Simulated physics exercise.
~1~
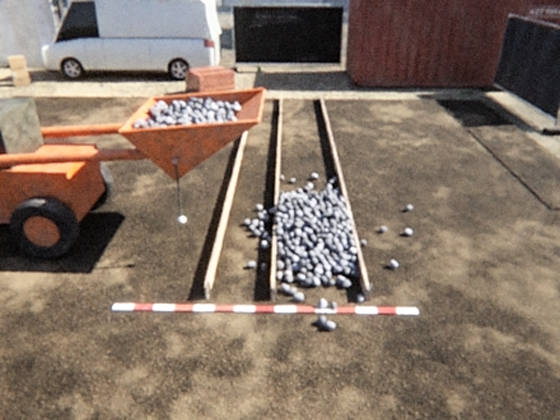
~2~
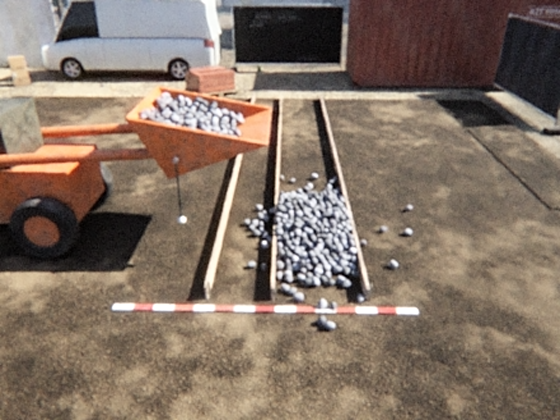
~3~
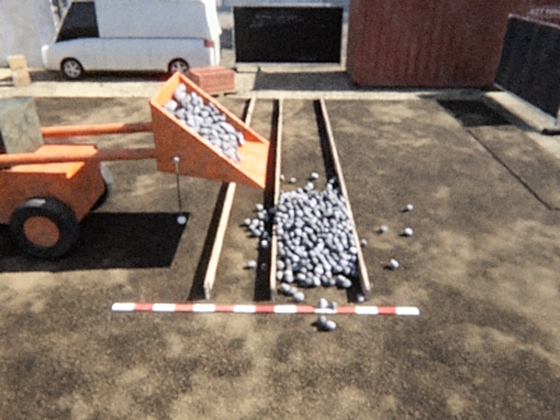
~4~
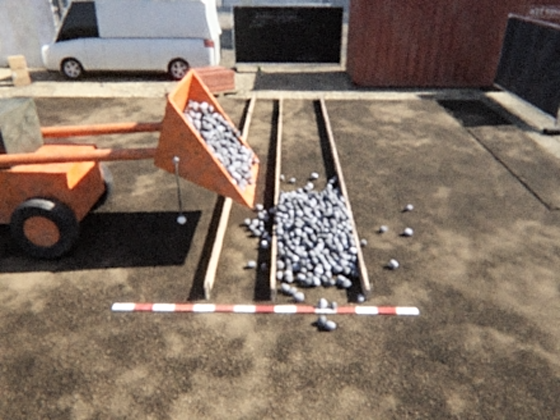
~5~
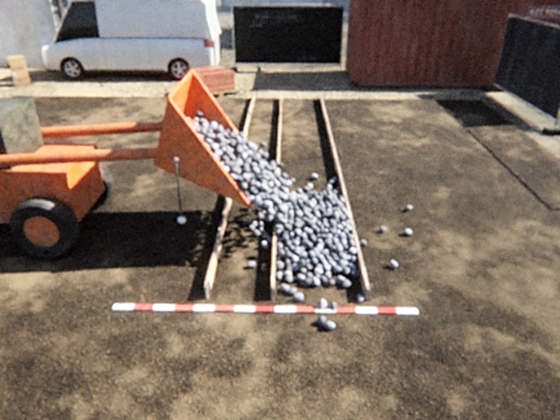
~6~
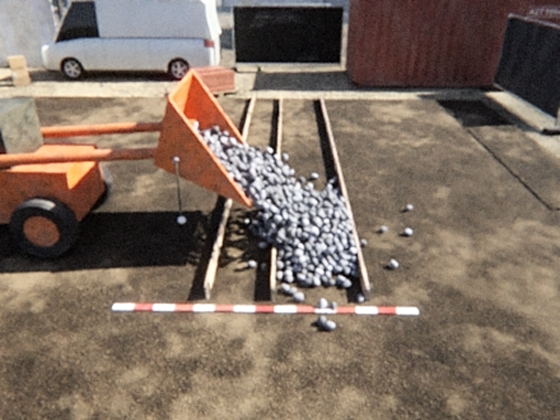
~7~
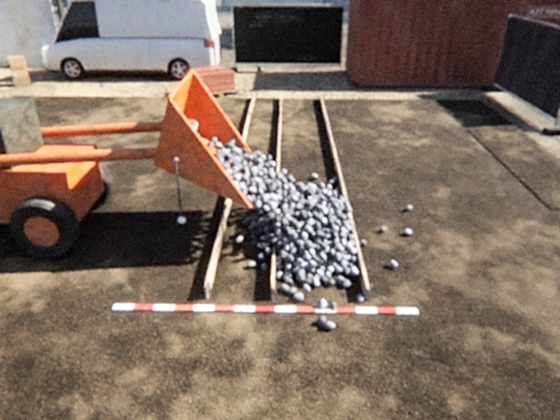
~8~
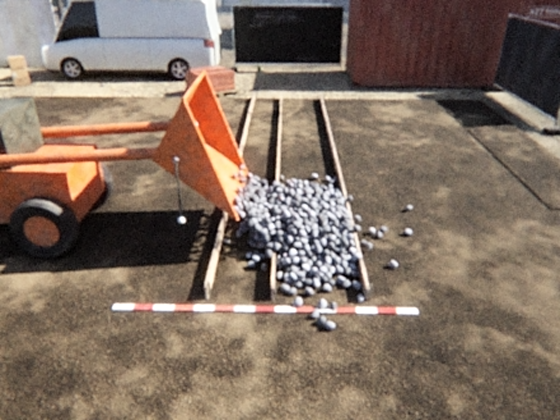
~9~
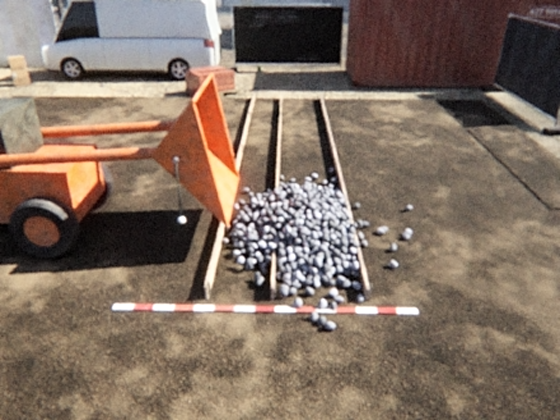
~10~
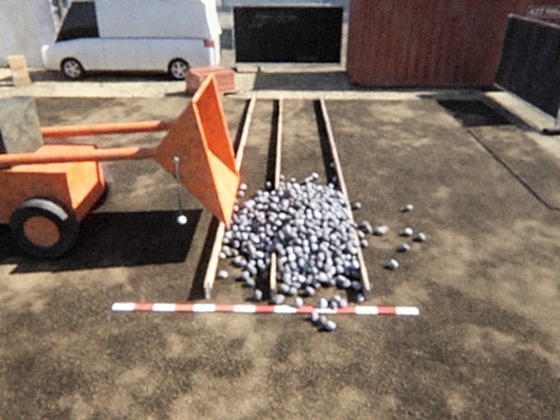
An orange loader bucket tips rightward in stages, emptying grey stones over the boards onto the earlier pile.
